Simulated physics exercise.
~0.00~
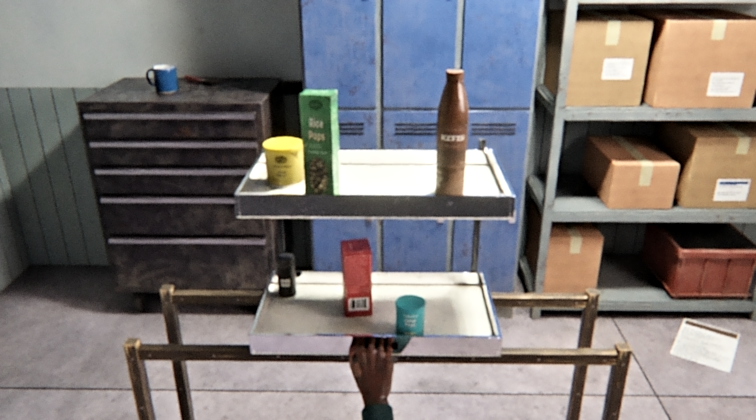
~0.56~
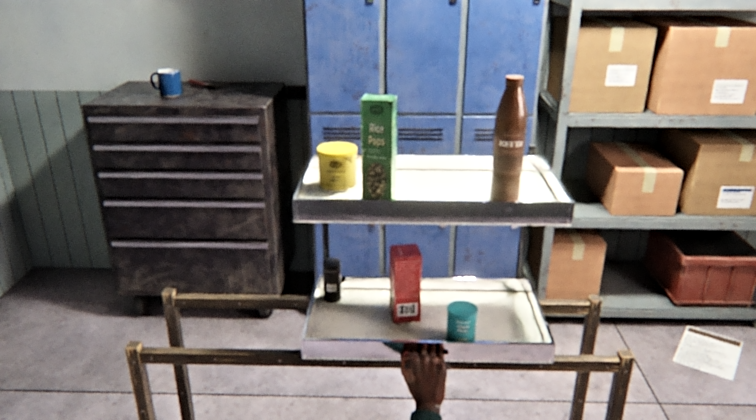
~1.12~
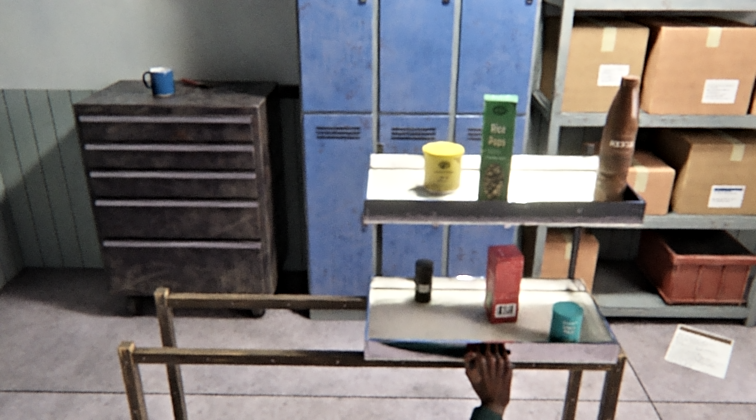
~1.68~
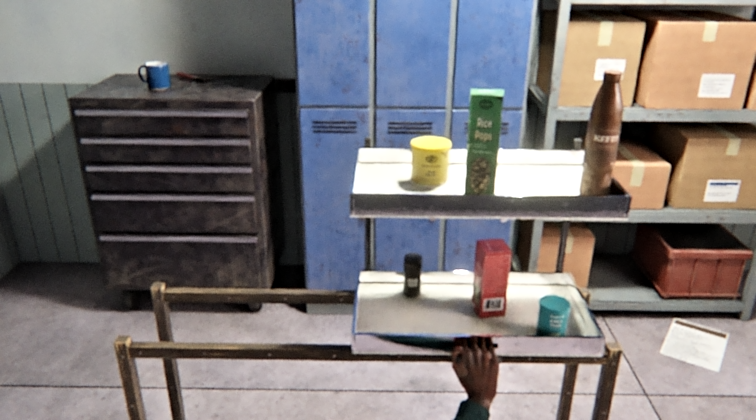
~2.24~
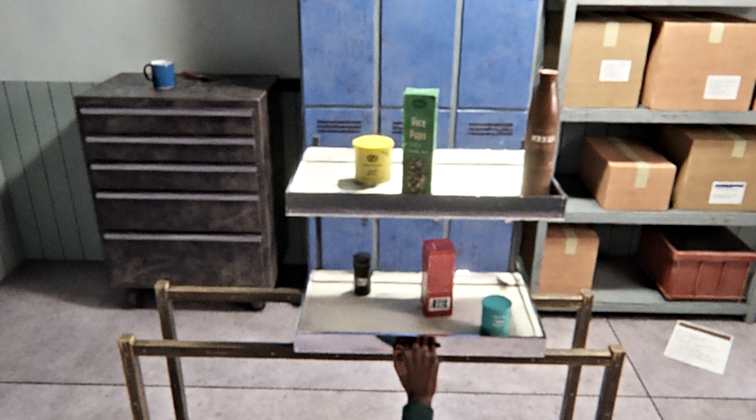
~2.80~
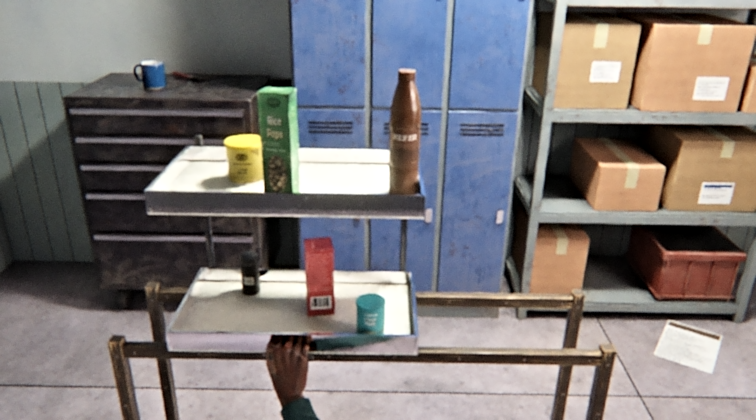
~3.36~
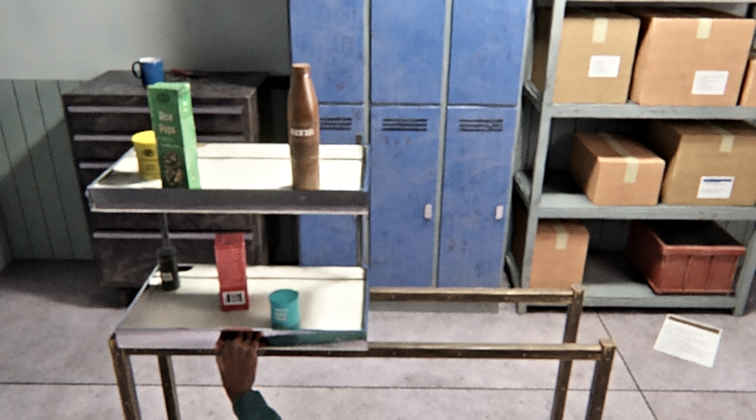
At first, a hand grips the front of a two-level white tray on a metal frame, with a yellow tin, green carton and brown bottle above and a black shaker, red carton and turquoise tin below. The hand slides the tray to the right, until it reaches the right side of the frame. Then it moves the tray back to the left, past the middle and on to the left side, in front of the dark drawers. The items ride along upright, keeping their places. By the end, the tray sits at the left, everything still standing on it.
